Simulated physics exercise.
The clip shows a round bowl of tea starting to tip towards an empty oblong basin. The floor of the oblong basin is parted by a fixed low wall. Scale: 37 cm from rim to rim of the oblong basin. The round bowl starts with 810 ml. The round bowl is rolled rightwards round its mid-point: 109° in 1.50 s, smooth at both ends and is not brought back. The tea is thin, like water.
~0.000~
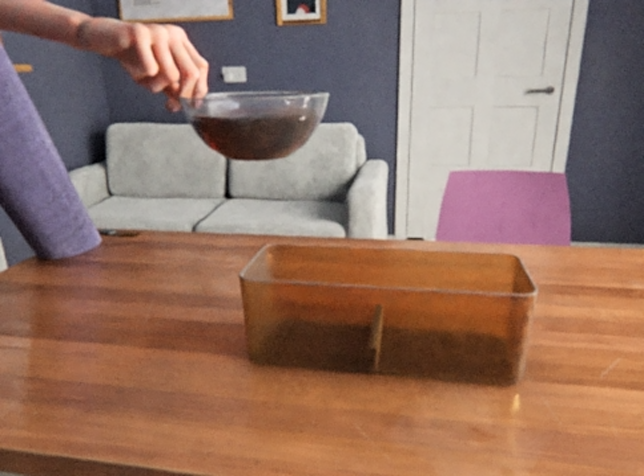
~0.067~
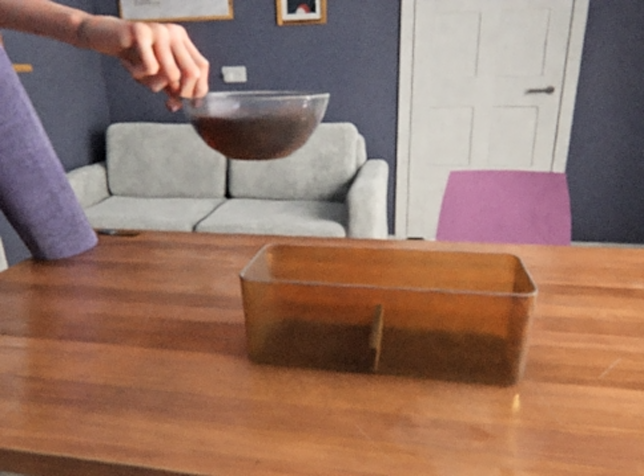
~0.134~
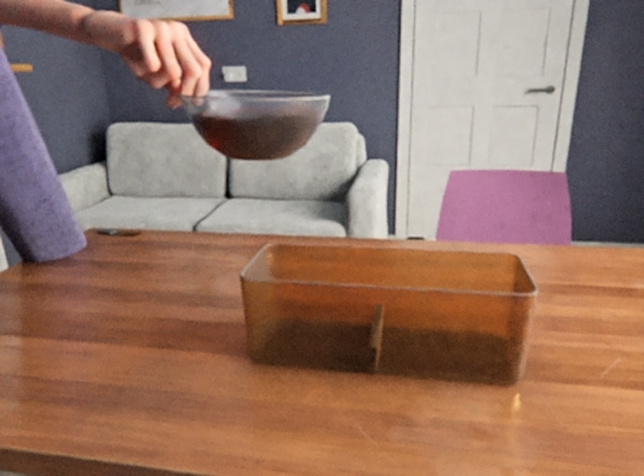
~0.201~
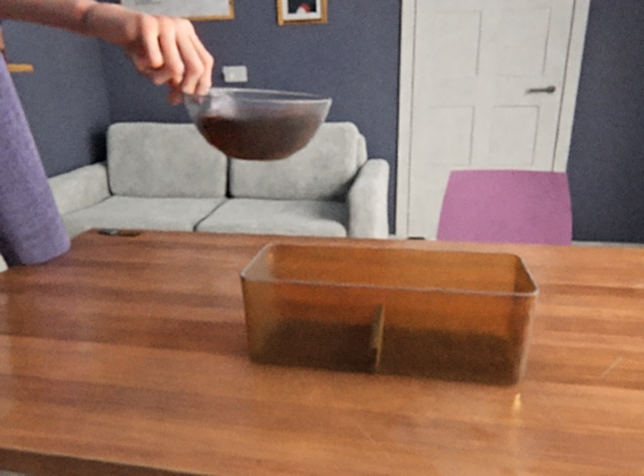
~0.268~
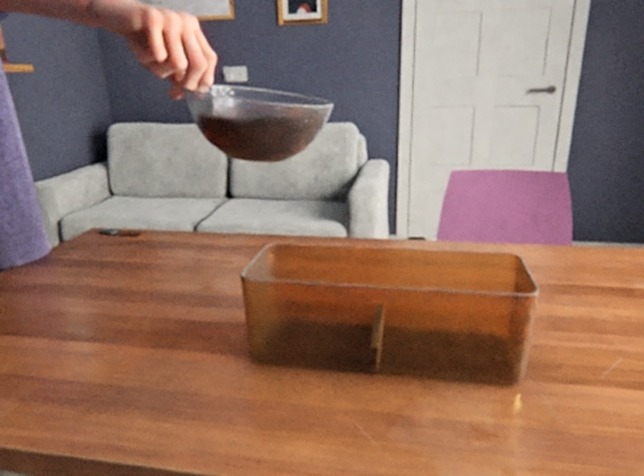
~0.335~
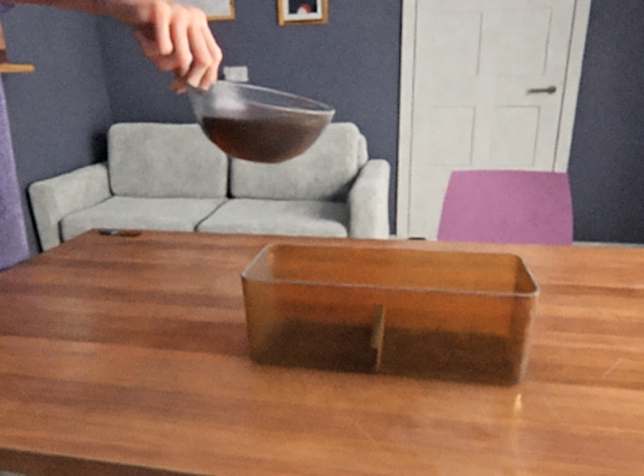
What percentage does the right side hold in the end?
The far part has some 58 per cent.
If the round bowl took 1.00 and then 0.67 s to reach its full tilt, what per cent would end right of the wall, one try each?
First 50, then 45 per cent.
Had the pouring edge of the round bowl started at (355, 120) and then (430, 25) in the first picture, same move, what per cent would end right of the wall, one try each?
First 70, then 75 per cent.
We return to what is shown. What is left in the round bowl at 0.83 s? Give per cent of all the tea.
Near 40 in a hundred.
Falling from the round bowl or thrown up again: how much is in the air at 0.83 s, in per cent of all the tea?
Some 38 per cent.
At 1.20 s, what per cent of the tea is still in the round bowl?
About 0 per cent.
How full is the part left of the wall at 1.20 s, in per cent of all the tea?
About 34 per cent.
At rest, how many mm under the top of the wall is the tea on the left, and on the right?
Left about 20 mm, right about 16 mm.
After 0.83 s the tilt is 64° and 40 per cent is still to pour, 4 is left of the wall and 18 right of it.
After 1.20 s the tilt is 99° and 0 per cent is still to pour, 35 is left of the wall and 60 right of it.
After 1.58 s the tilt is 109° and 0 per cent is still to pour, 41 is left of the wall and 58 right of it.
After 2.00 s the tilt is 109° and 0 per cent is still to pour, 41 is left of the wall and 58 right of it.
In the end 41 per cent lies left of the wall, 58 right of it and 1 outside.
